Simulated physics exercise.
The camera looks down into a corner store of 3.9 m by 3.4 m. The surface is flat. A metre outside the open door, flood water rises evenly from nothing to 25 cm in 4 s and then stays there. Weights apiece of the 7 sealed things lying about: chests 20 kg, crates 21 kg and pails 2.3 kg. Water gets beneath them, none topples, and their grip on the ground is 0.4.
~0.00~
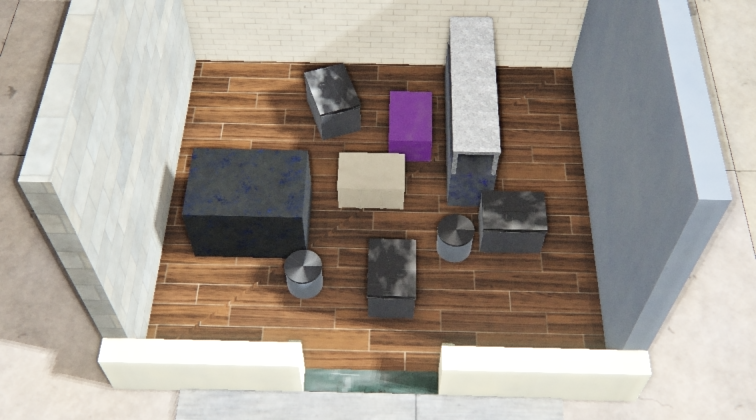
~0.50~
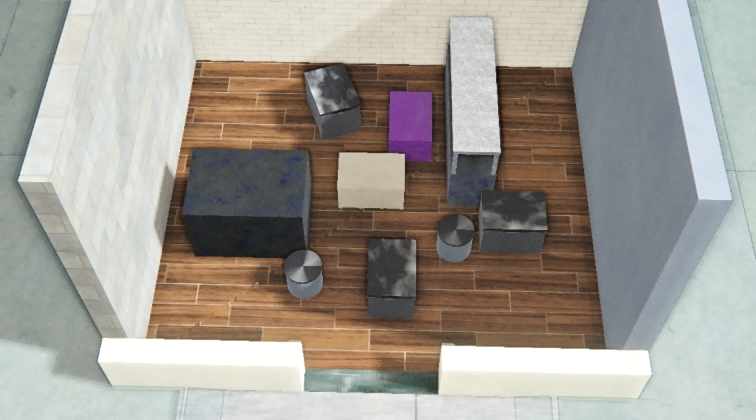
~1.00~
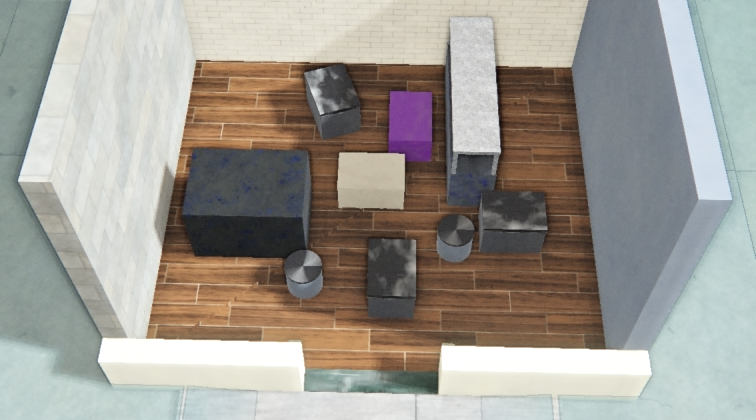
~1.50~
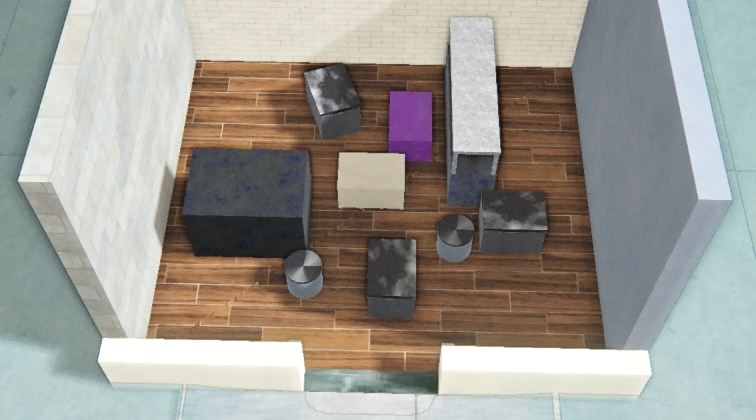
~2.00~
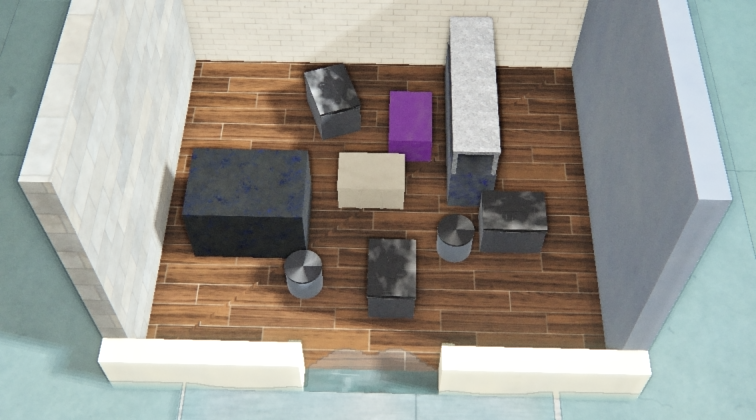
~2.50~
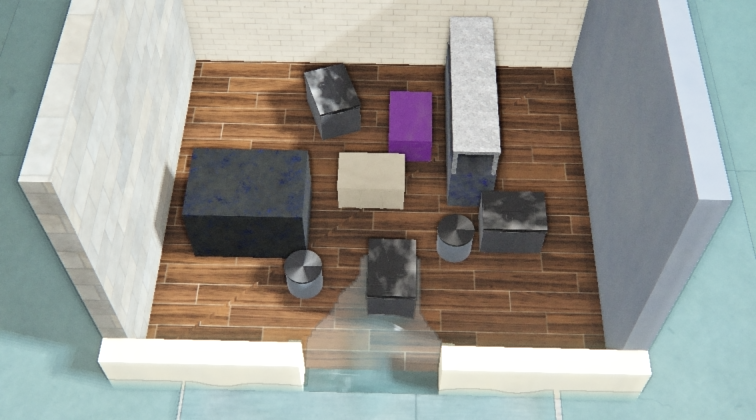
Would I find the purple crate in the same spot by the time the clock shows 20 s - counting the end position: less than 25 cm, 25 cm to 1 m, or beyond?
The purple crate slides a little.
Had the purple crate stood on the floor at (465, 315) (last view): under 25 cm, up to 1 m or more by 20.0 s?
It slides a little.
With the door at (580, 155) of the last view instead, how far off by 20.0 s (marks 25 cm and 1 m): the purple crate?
Then the purple crate travels far.
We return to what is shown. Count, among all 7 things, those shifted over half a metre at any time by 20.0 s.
7 of them.
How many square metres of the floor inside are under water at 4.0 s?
Roughly 4.5 m2.
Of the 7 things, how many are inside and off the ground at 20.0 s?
At that moment 7.
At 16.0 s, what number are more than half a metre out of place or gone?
By then 6.
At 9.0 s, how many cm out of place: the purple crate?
About 60 cm.
After 4.0 s the purple crate is near (411, 116), 0.0 m from its start, aground; 0 afloat.
After 9.0 s the purple crate is near (419, 60), 0.6 m from its start, afloat; 6 afloat.
After 16.0 s the purple crate is near (427, 54), 0.7 m from its start, afloat; 7 afloat.
After 20.0 s the purple crate is near (427, 53), 0.7 m from its start, afloat; 7 afloat.
